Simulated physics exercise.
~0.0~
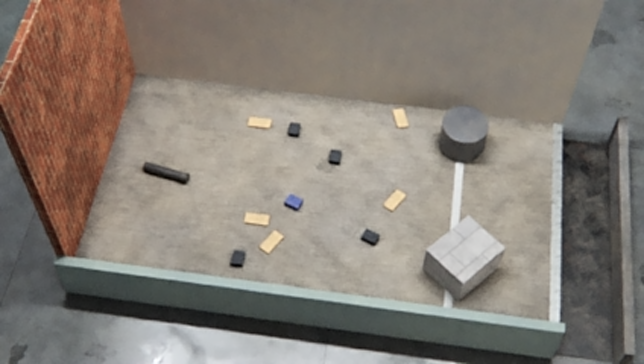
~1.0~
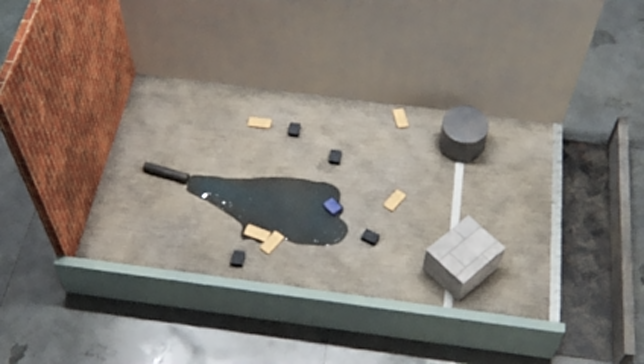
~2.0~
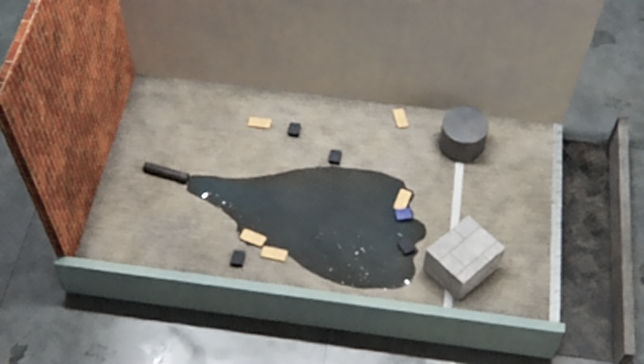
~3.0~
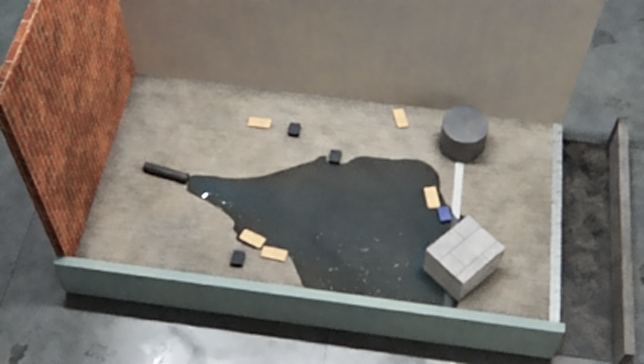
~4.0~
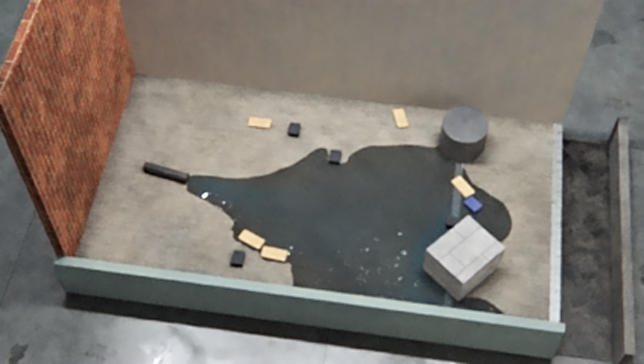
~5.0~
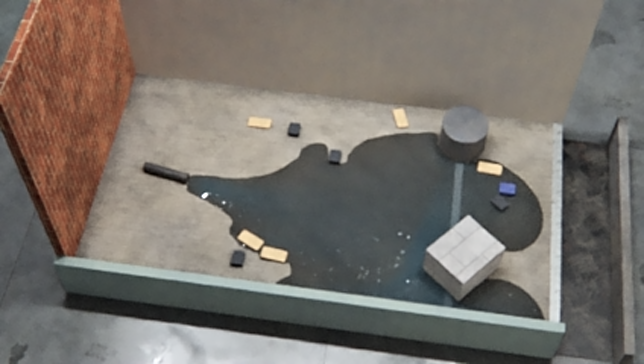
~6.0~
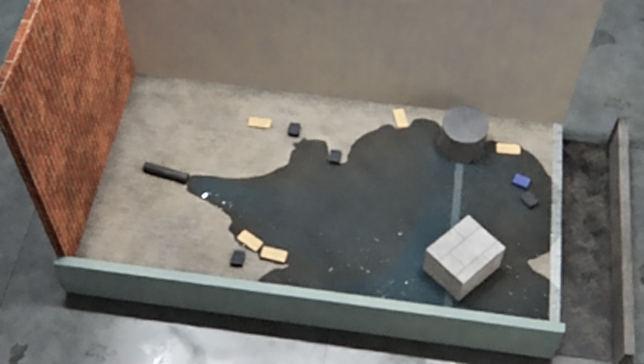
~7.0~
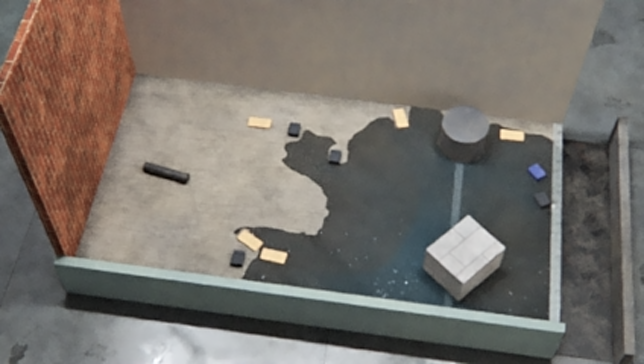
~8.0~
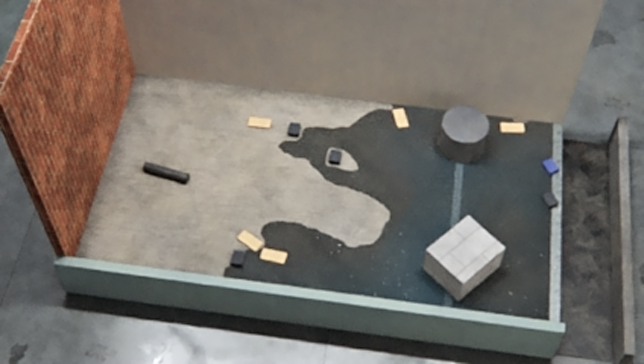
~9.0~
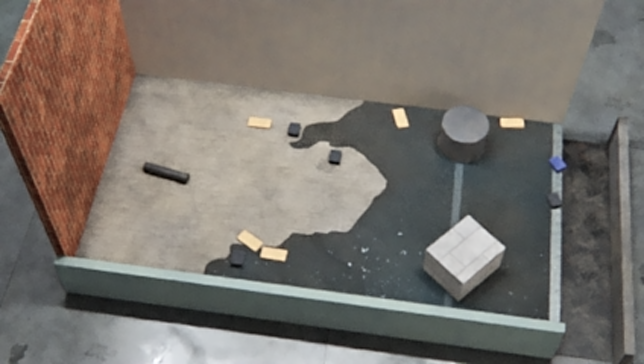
In this clip, dark liquid spreads from a short pipe across a walled floor, carrying a blue block, a tan piece and a black block rightward past a pale stripe; the flow stops and the liquid recedes from the left, leaving the blue block at the right edge.
